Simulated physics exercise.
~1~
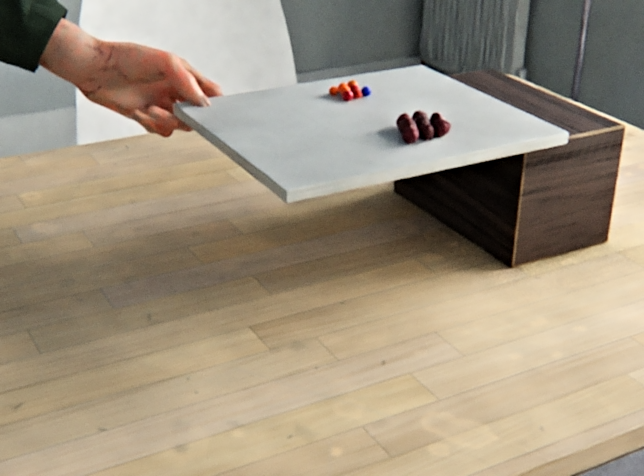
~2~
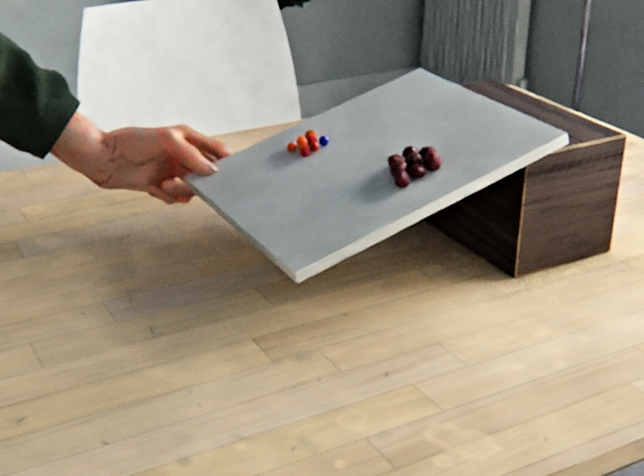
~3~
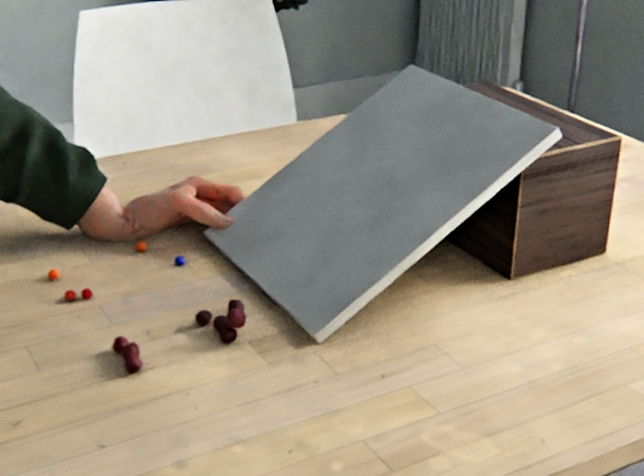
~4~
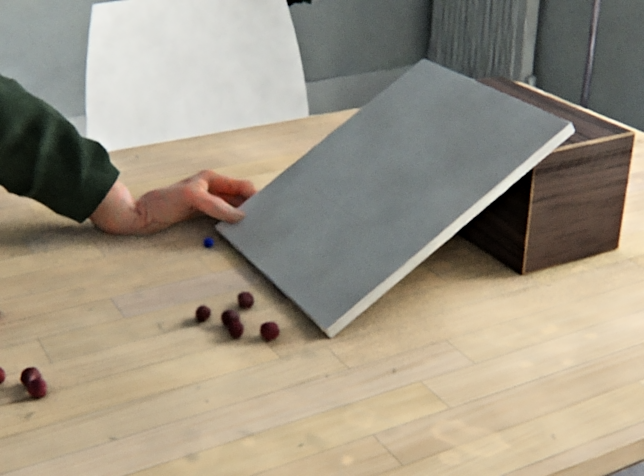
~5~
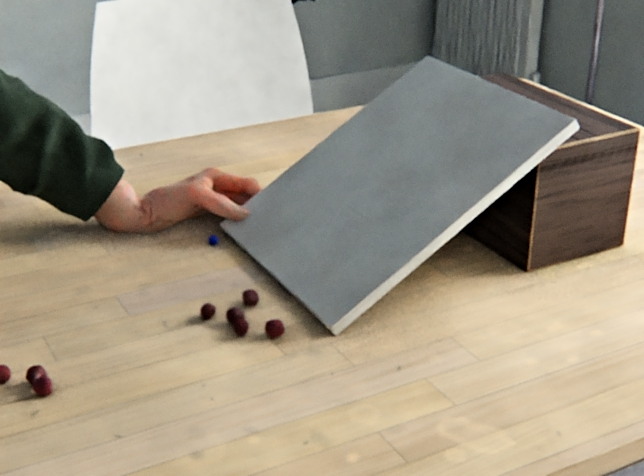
A white board propped on a dark wooden block was lowered at one end by a hand, and the small beads on it tumbled onto the table, the dark red ones staying mostly nearer while the orange and red ones rolled out of sight.
